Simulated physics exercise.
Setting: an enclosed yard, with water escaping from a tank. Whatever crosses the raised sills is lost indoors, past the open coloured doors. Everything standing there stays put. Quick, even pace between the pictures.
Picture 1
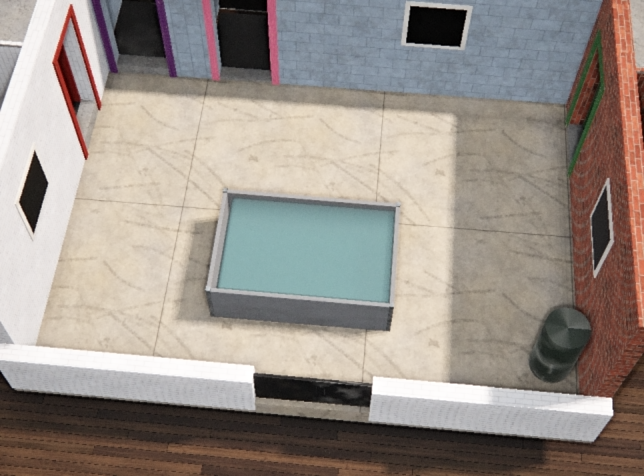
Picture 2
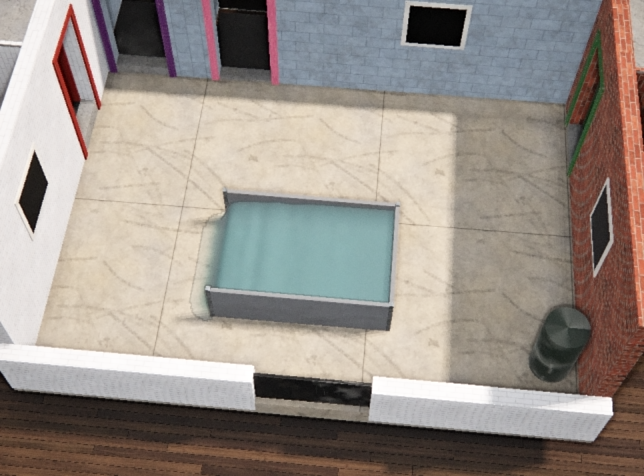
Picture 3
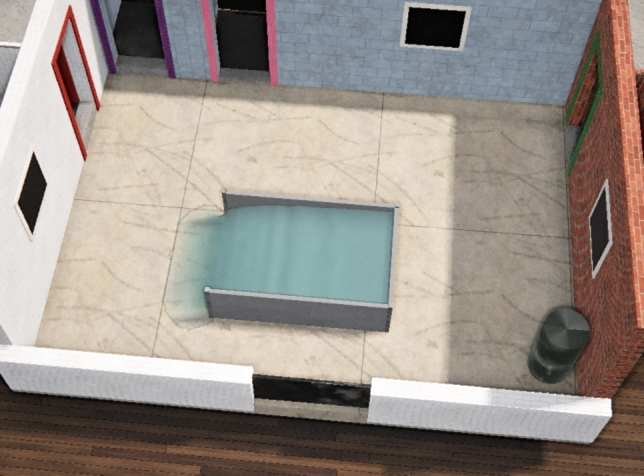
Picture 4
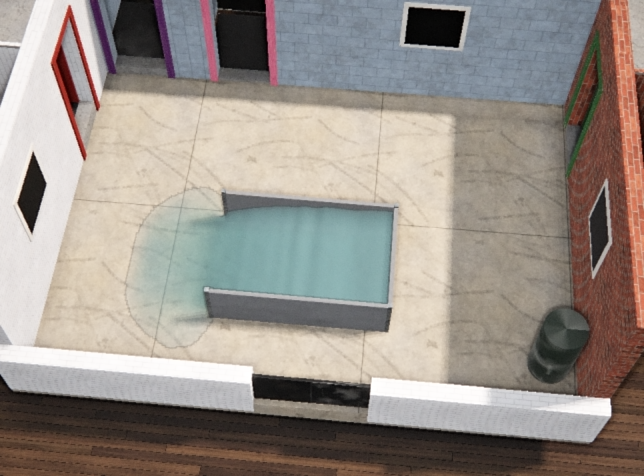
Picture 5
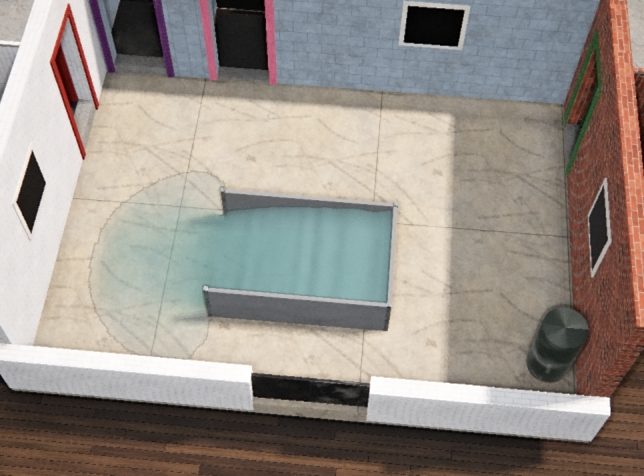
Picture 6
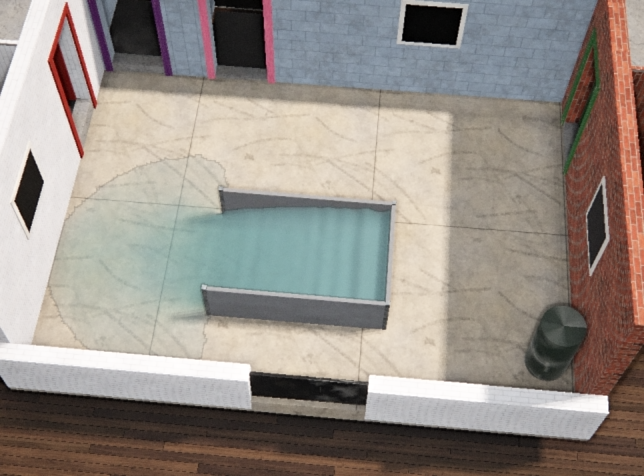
We see a rectangular tank of blue-green water in an enclosed yard with a tiled floor; its left side opens, and water pours out, spreading leftward across the floor in a widening, thinning rounded sheet toward the white wall.
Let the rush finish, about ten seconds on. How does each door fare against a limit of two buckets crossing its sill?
One by one: Pink door: Above two buckets; green door: Two buckets at most; red door: Two buckets at most; purple door: Above two buckets.
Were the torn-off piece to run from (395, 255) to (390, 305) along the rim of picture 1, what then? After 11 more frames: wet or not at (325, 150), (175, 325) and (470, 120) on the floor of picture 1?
Taken in turn they're unwetted, unwetted and unwetted.
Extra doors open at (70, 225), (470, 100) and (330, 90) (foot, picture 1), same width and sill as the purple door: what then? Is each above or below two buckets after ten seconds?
The first new doorway tops it, the second comes up short, the third comes up short.
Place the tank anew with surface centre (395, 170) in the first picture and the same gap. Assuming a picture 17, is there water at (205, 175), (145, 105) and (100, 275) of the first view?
One after the other: Reached, reached, reached.
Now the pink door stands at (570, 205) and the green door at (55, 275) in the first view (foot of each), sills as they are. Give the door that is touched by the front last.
That'd be the pink one.
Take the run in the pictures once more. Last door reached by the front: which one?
It's the green one.
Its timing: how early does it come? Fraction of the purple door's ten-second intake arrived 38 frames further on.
It should be near 100 percent of the ten-second total.
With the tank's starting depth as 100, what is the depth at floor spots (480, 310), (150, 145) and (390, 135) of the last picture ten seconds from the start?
First spot roughly 6 %, second 12 %, third 6 %.
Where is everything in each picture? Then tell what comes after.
The water tank at (306, 249) is whole and still, in the first frame.
Water pours out at (222, 258) and has run to a hidden place, in the second frame.
The front is at (186, 323), out from the gap at (221, 260), in the third frame.
Water pours out at (221, 260) and has run to (169, 203), in the fourth frame.
The front is at (109, 227), out from the gap at (220, 260), in the fifth frame.
The front is at (60, 239), out from the gap at (218, 259), in the sixth frame.
A moment on, water covers 25 % of the floor; the pink door not reached, the green door not reached, the red door wet at the sill, nothing in, the purple door not reached.
Next, water covers 30 % of the floor; the pink door not reached, the green door not reached, the red door wet at the sill, nothing in, the purple door wet at the sill, nothing in.
Then, water covers 40 % of the floor; the pink door wet at the sill, nothing in, the green door not reached, the red door wet at the sill, nothing in, the purple door over two buckets in.
Later, water covers 80 % of the floor; the pink door over two buckets in, the green door not reached, the red door wet at the sill, nothing in, the purple door far over two buckets in.
In the end, water covers 100 % of the floor; the pink door over two buckets in, the green door wet at the sill, nothing in, the red door wet at the sill, nothing in, the purple door far over two buckets in.
